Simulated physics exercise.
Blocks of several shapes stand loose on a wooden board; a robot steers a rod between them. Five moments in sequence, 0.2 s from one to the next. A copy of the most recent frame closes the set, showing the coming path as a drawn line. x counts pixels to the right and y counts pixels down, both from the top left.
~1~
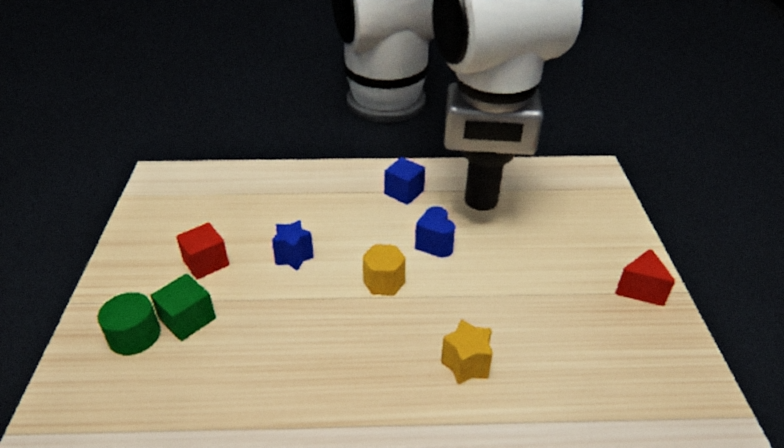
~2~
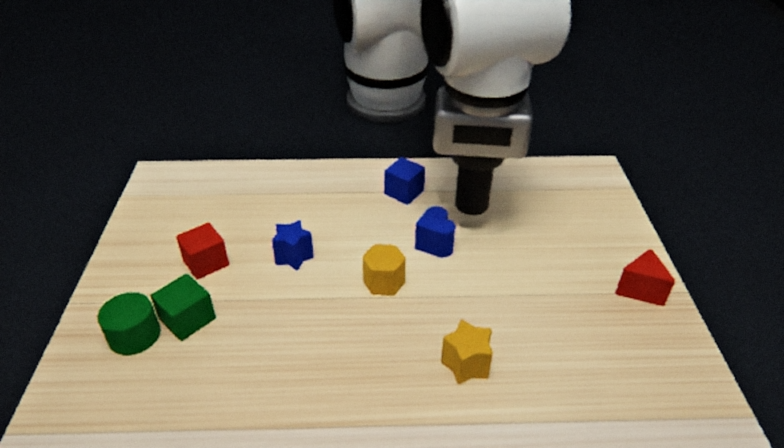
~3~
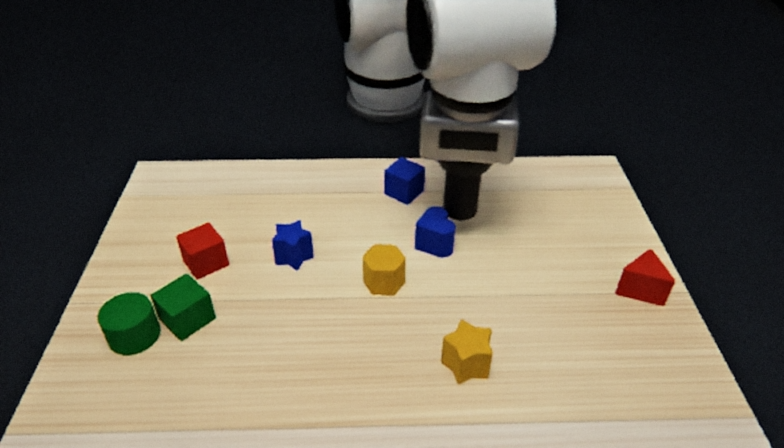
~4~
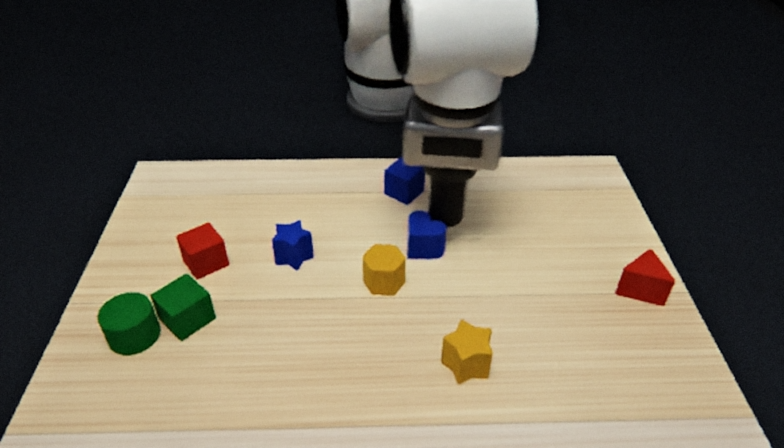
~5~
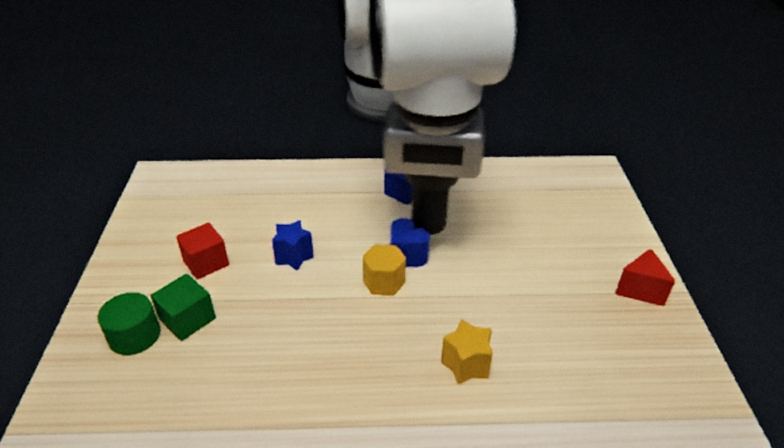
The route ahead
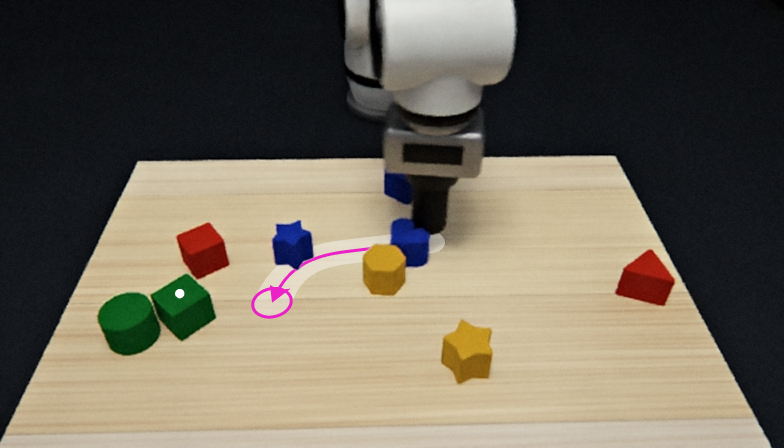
We see colored blocks scattered on a wooden board as a robot arm moves its dark rod leftward and slightly nearer, meeting the blue heart block and pushing it a short way left, close beside the yellow hexagonal block.
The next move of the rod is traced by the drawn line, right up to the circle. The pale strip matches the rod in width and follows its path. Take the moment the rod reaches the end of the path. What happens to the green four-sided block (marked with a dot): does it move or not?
That block stays.
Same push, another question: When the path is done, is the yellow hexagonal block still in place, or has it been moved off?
It is shifted.
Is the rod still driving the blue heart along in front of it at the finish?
Going by the path, no.
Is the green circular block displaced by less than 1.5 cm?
The answer is yes.
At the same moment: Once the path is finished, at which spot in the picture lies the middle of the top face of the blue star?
At roughly (256, 242).
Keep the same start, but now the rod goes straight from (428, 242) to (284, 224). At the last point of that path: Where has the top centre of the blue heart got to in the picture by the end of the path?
It sits at (381, 232).
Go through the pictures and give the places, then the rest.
Tip of the rod (481, 201), middles of tops, green circular block (124, 310), green four-sided block (180, 294), blue star (290, 232), yellow hexagonal block (384, 257), blue heart (437, 220), in the first frame.
Rod (472, 205), nothing pushed, in the second frame.
Rod (460, 210), nothing pushed, in the third frame.
Rod (446, 216), blue heart (425, 224), in the fourth frame.
Rod (429, 224), green circular block (124, 310), green four-sided block (180, 294), blue star (290, 232), yellow hexagonal block (384, 257), blue heart (407, 232), in the fifth frame.
The line goes from (428, 242) over (368, 249) and (308, 262) to (272, 302); the dot is on the green four-sided block.
The first path, step by step. One third of the way, rod (366, 231); yellow hexagonal block (367, 269), turned 65° anticlockwise; blue heart (352, 244), turned 20° anticlockwise.
Two thirds of the way, rod (305, 244); blue star (272, 236), turned 35° clockwise; yellow hexagonal block (367, 269), turned 70° anticlockwise; blue heart (331, 252), turned 85° anticlockwise.
At the end, rod (269, 284); green circular block unmoved; green four-sided block unmoved; blue star (256, 242), turned 70° clockwise; yellow hexagonal block (367, 269), turned 70° anticlockwise; blue heart (331, 252), turned 85° anticlockwise.
